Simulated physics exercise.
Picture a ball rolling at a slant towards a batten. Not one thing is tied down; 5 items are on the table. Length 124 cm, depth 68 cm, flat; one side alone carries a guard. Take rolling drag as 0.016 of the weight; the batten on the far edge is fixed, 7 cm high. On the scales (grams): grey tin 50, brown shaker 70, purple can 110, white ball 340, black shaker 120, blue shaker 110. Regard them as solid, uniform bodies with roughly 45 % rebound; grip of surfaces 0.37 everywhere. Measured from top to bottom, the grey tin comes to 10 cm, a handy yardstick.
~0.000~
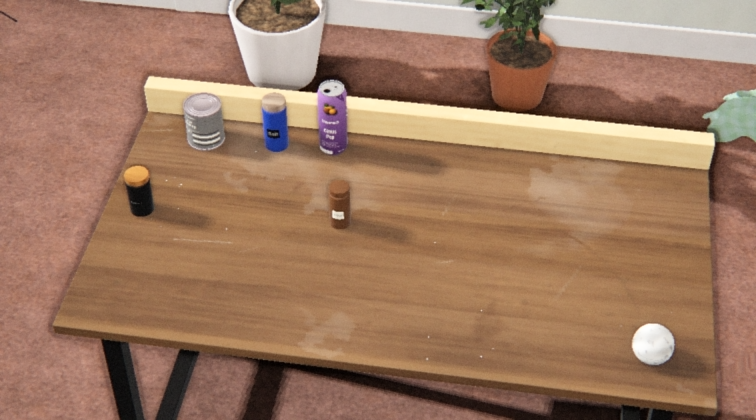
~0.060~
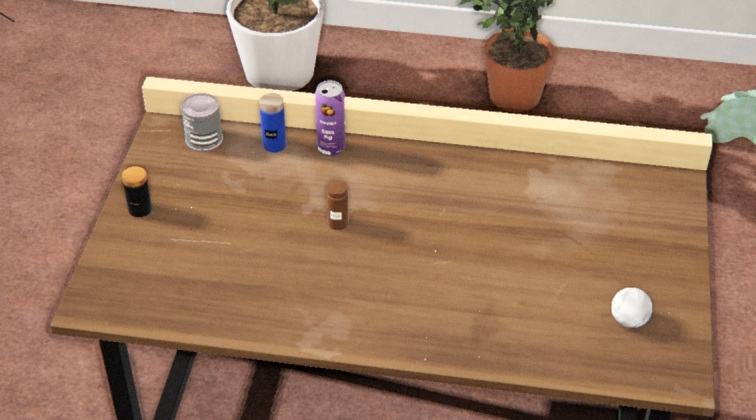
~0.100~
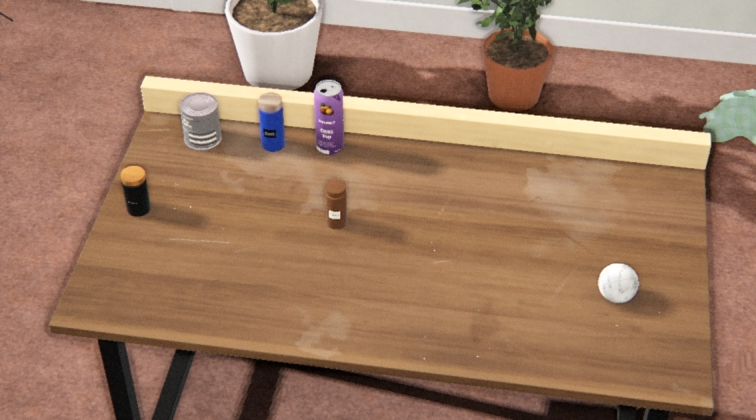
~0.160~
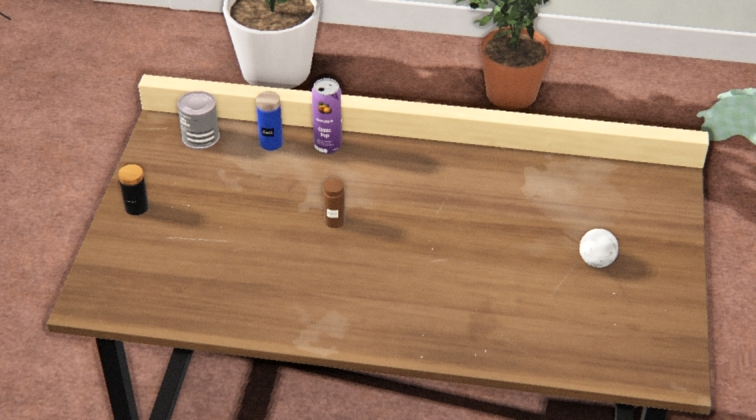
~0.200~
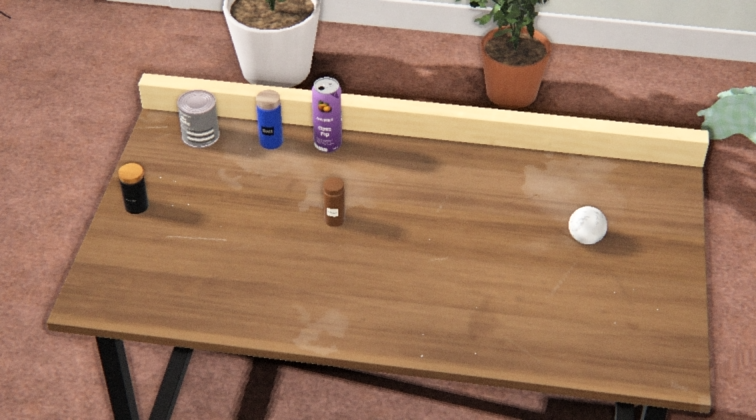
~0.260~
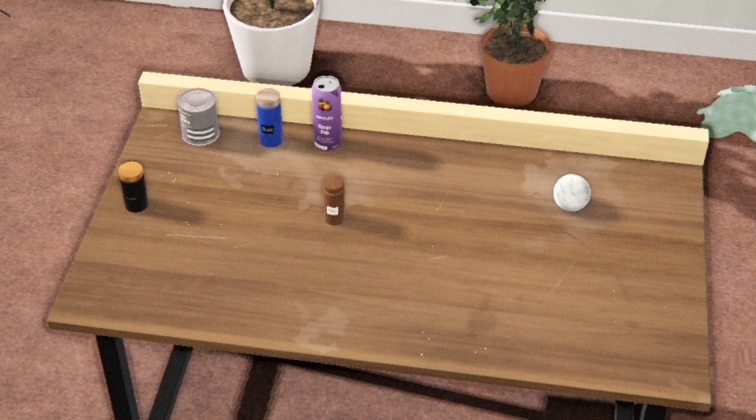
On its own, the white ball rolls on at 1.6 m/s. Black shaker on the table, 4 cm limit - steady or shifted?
Steady.
After 0.76 s, white ball near (462, 179).
After 1.56 s, white ball near (325, 226); brown shaker slid 3 cm.
By the end (3.5 s), all 5 in place, give or take 4 cm. Seen from the same camera at the end, black shaker near (134, 187).
